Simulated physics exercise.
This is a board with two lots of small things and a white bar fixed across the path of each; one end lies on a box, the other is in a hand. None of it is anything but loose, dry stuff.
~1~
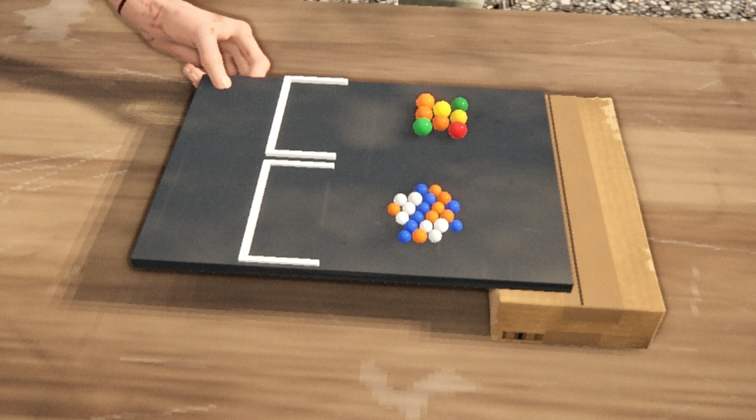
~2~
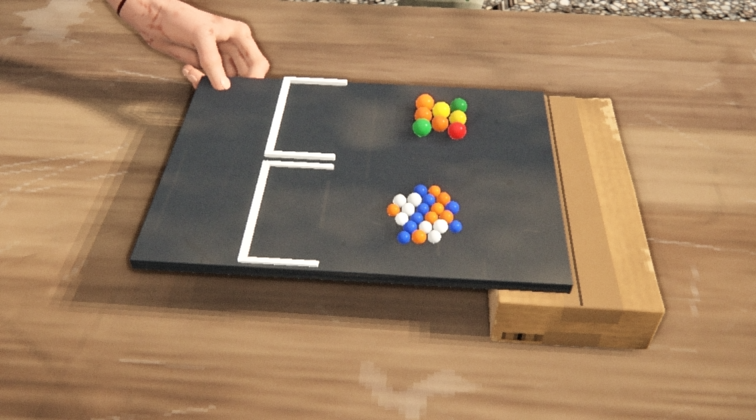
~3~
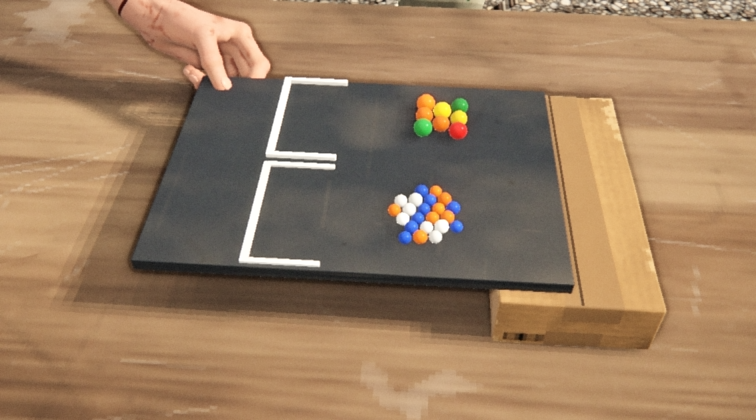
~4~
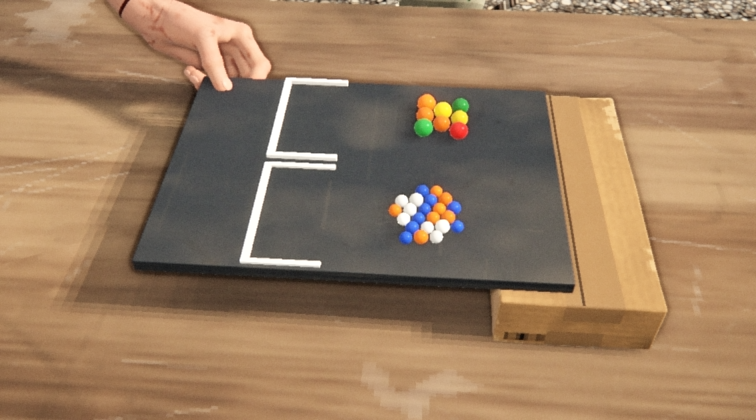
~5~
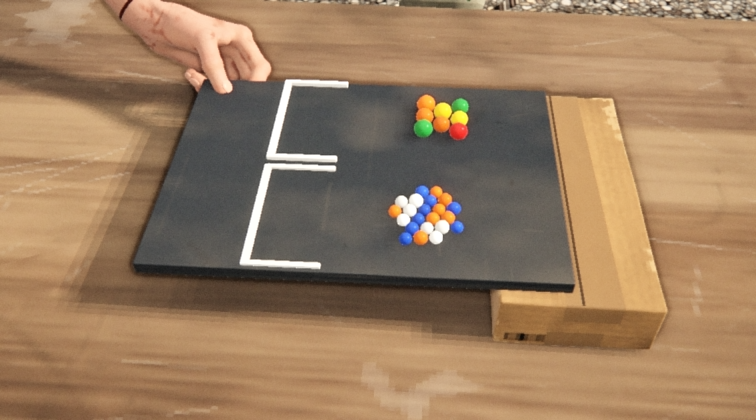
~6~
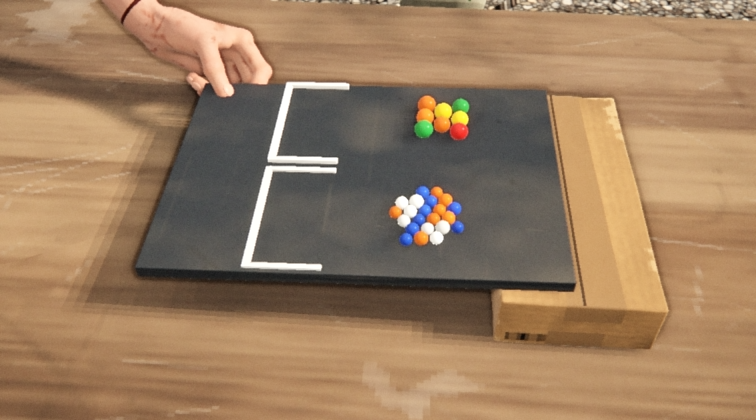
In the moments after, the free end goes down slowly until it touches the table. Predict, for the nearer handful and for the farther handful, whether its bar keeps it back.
Outcome: The nearer handful is going to continue past its barrier; the farther handful is going to continue past its barrier.
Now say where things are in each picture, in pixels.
The first frame shows held end of the board at (147, 255), level; box at (558, 206), low, a small part of the board's length; nearer handful at (423, 208), a few round plastic beads; farther handful at (442, 110), a few glass marbles; nearer bar at (256, 207), much lower than a piece; farther bar at (279, 114), much lower than a piece.
The second frame shows held end of the board at (146, 256), level; farther handful at (441, 111).
The third frame shows held end of the board at (148, 256), level; nearer handful at (424, 209).
The fourth frame shows held end of the board at (149, 257), level; farther handful at (443, 111).
The fifth frame shows held end of the board at (149, 260), down by 1°; nearer handful at (424, 210).
The sixth frame shows held end of the board at (151, 263), down by 2°; box at (560, 206); nearer handful at (425, 211), not moving; farther handful at (443, 112), not moving; nearer bar at (258, 214); farther bar at (281, 120).
Then, 0.29 s past the last view, board sloping at 7°; nearer handful on its way down; farther handful on its way down.
Then, 0.60 s past the last view, board resting at 10°; nearer handful on its way down; farther handful on its way down.
Then, 0.96 s past the last view, board resting at 11°; nearer handful about two thirds past its bar; farther handful most past its bar.
Finally, board resting at 11°; nearer handful most past its bar; farther handful most past its bar.
